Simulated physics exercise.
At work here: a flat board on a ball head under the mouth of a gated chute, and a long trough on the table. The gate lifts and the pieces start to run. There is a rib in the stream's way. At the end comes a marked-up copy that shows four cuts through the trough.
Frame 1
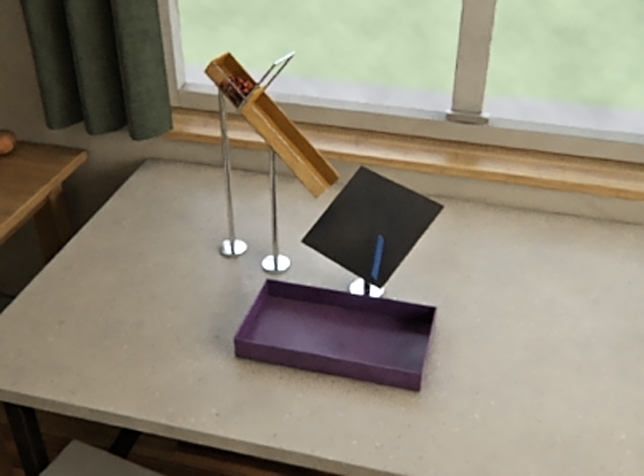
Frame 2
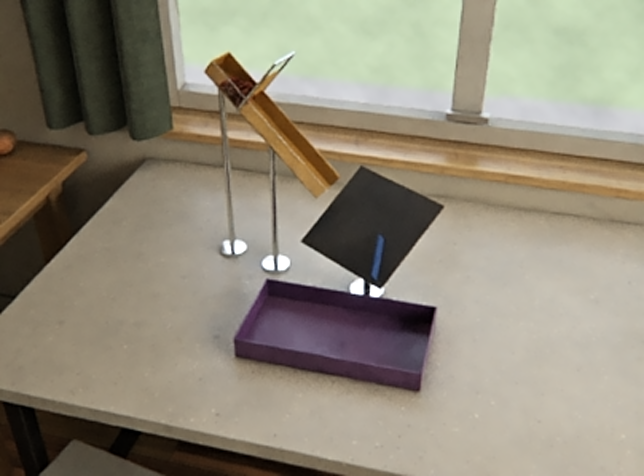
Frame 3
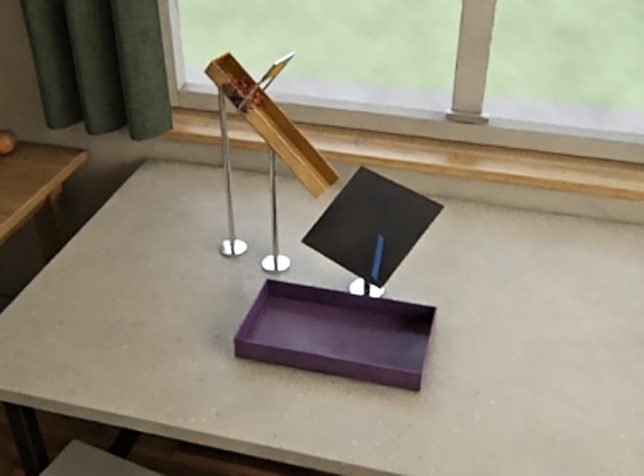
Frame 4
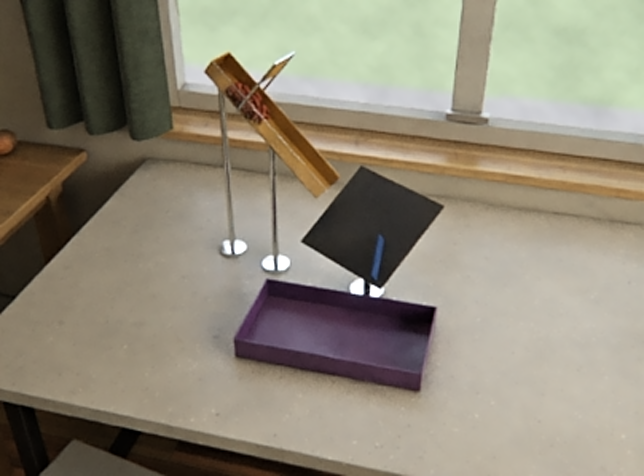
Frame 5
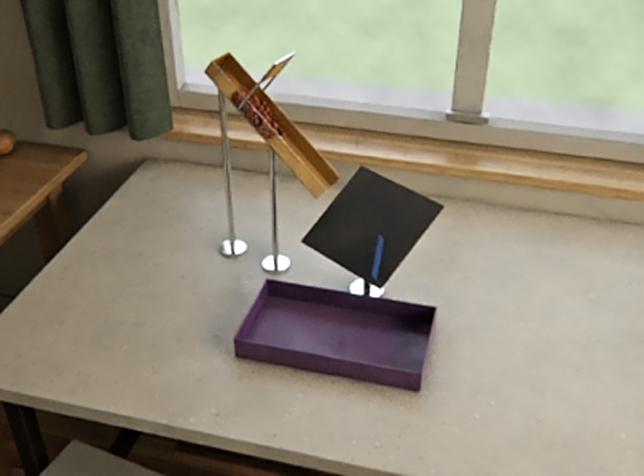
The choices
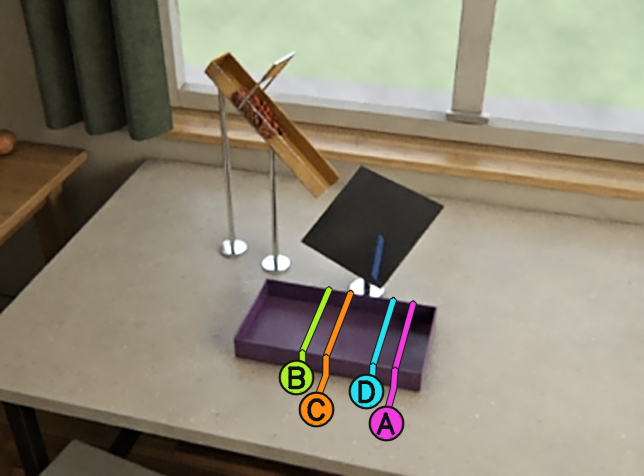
On a table by a window, a gate lifting and small reddish pieces sliding down a wooden chute above an empty purple tray.
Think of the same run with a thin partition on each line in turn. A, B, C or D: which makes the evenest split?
Go for C.
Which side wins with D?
The left side.
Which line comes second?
It is B.
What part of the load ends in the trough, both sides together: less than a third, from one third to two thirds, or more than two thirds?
It is more than two thirds.
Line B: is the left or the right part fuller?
More lands on the right.
On the marked copy, line A crosses the front rim at (395, 368); line B crosses the front rim at (302, 351); line C crosses the front rim at (326, 356); line D crosses the front rim at (373, 364).
If A is chosen, of what is caught, almost all on the left of the divider, just a few on the right.
If B is chosen, of what is caught, about a tenth on the left of the divider, the larger part on the right.
If C is chosen, of what is caught, roughly a third on the left of the divider, roughly two thirds on the right.
If D is chosen, of what is caught, almost all on the left of the divider, just a few on the right.
